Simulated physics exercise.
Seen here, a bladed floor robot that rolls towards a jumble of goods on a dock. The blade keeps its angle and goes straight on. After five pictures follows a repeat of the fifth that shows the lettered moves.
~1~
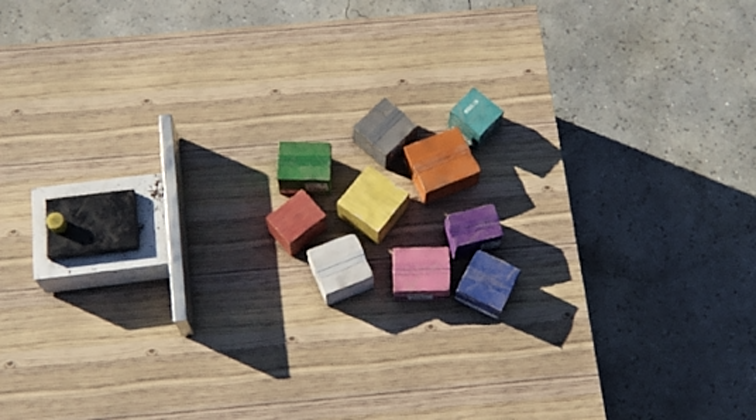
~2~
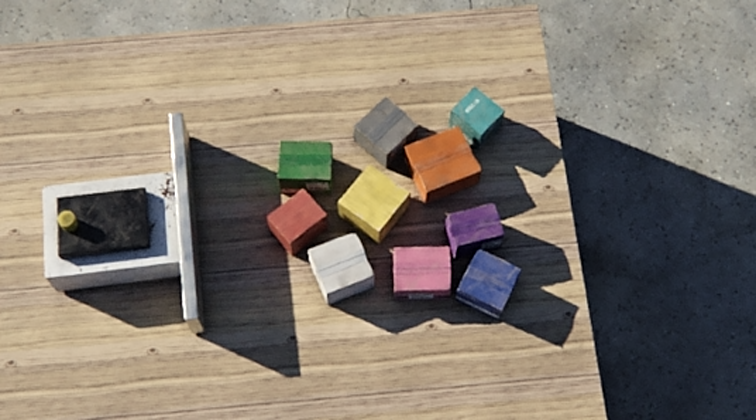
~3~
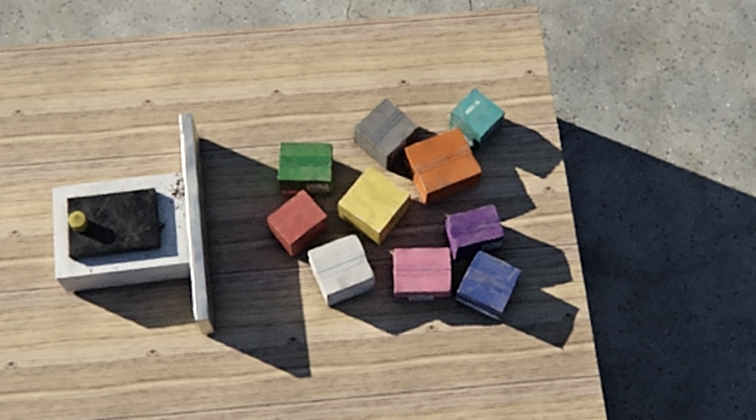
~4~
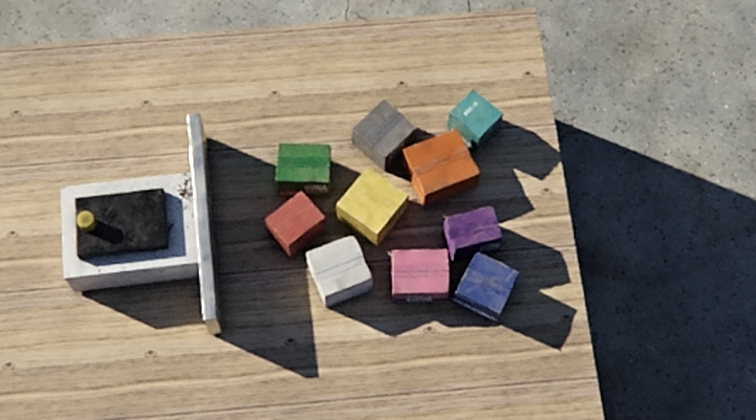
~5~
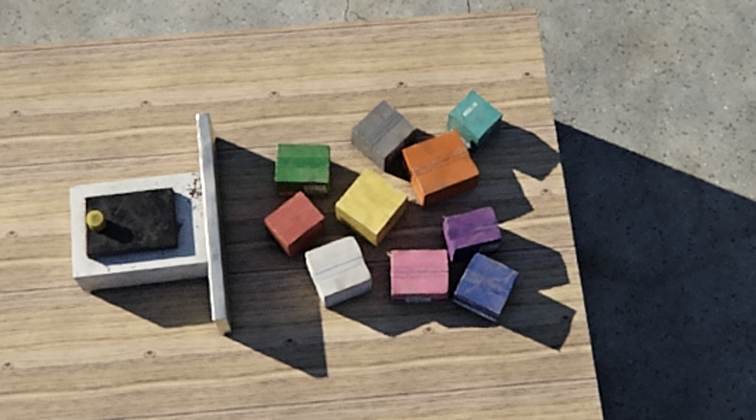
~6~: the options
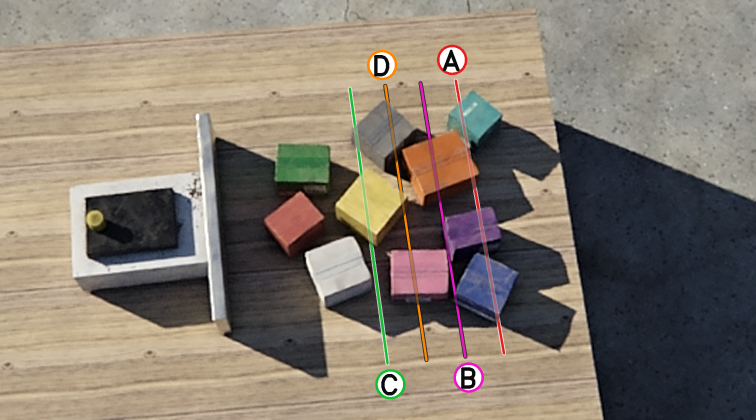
Bladed floor robot rolling slowly rightward across a wooden dock towards a jumble of colourful boxes, which stay in place.
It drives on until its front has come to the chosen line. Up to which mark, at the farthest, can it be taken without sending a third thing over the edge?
It should halt at A.
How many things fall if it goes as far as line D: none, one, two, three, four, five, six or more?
The count is none.
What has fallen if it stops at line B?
The blue box goes over.
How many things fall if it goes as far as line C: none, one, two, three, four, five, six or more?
By then, none.
On the marked copy, A at (479, 211); B at (442, 214); C at (368, 220); D at (405, 217).
Following A. Soon after the start, robot (235, 213); white box (349, 274); green parcel (336, 167).
Later, robot (332, 205); blue box (554, 290); turquoise box (500, 100).
In the end, robot (406, 199); blue box over the edge; purple parcel over the edge; two fallen.
As for the rest, B is within the limit but short; C is within the limit but short; D is within the limit but short.
